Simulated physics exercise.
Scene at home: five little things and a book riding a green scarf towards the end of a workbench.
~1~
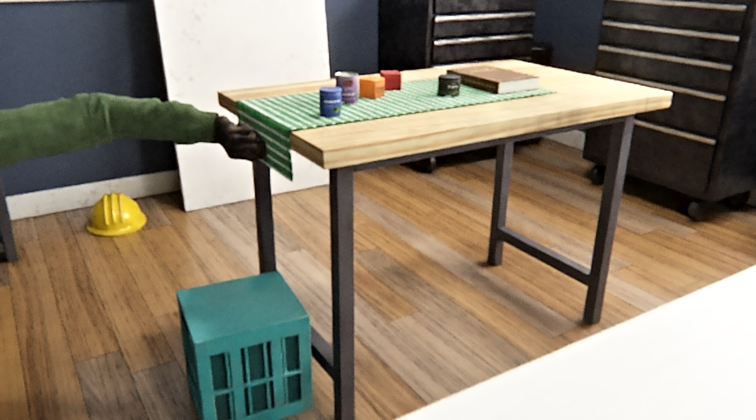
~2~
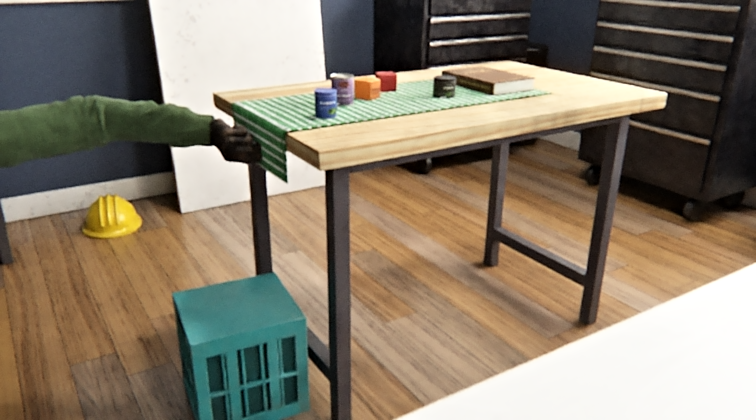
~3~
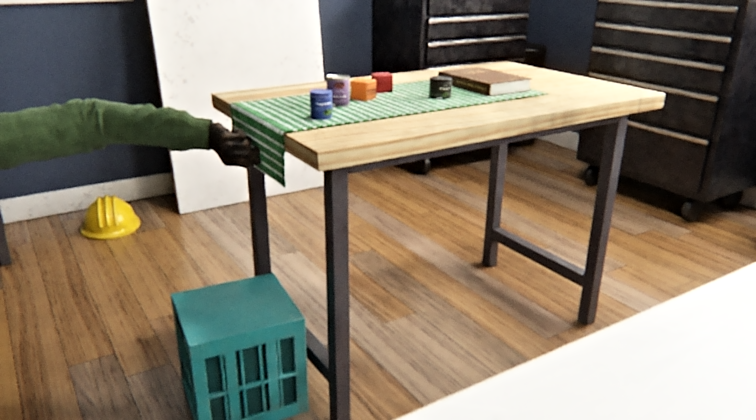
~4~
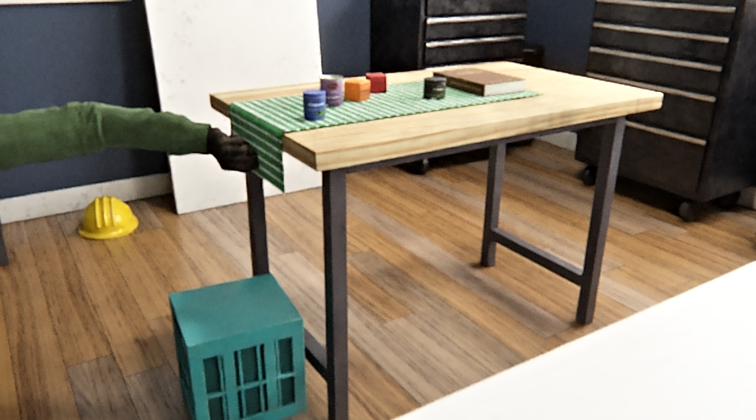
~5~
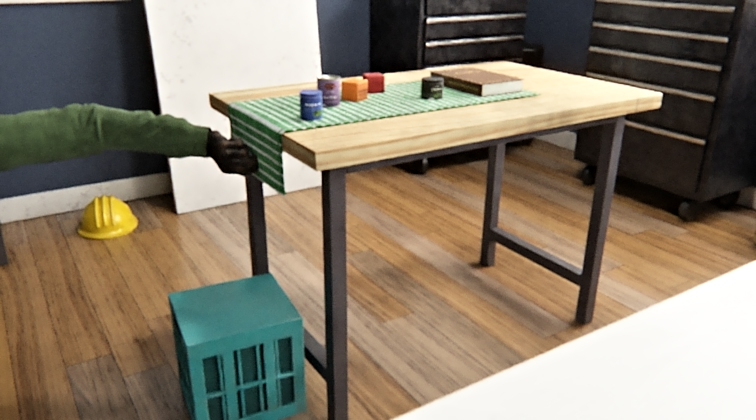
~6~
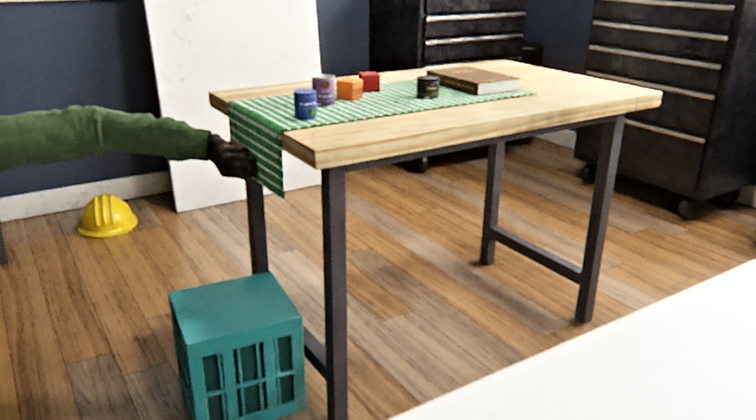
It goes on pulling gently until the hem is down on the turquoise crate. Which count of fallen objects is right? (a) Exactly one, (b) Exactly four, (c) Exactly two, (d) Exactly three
The answer is d.
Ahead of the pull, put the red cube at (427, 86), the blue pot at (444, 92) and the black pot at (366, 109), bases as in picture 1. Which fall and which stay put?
Briefly: Red cube stays; blue pot stays; black pot drops.
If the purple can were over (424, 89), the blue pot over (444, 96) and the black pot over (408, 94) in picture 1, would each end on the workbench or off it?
So the purple can stays aboard, the blue pot stays aboard, and the black pot stays aboard.
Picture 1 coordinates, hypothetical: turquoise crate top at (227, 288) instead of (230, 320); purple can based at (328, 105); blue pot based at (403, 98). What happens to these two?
The purple can comes down; the blue pot survives.
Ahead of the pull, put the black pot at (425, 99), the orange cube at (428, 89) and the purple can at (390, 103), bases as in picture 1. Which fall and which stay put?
As for the black pot, it stays where it is; the orange cube stays where it is; the purple can tips off.
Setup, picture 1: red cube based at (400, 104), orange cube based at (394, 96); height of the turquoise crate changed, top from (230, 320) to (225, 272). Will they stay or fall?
First the red cube: It is still up there. Then the orange cube: It is still up there.
Soon after, hem near (258, 225); blue pot gone.
After that, hem near (259, 266); blue pot and purple can gone.
And then, hem on the crate; blue pot, purple can and orange cube gone.
In the end, hem on the crate; blue pot, purple can and orange cube gone. The workbench loses three.
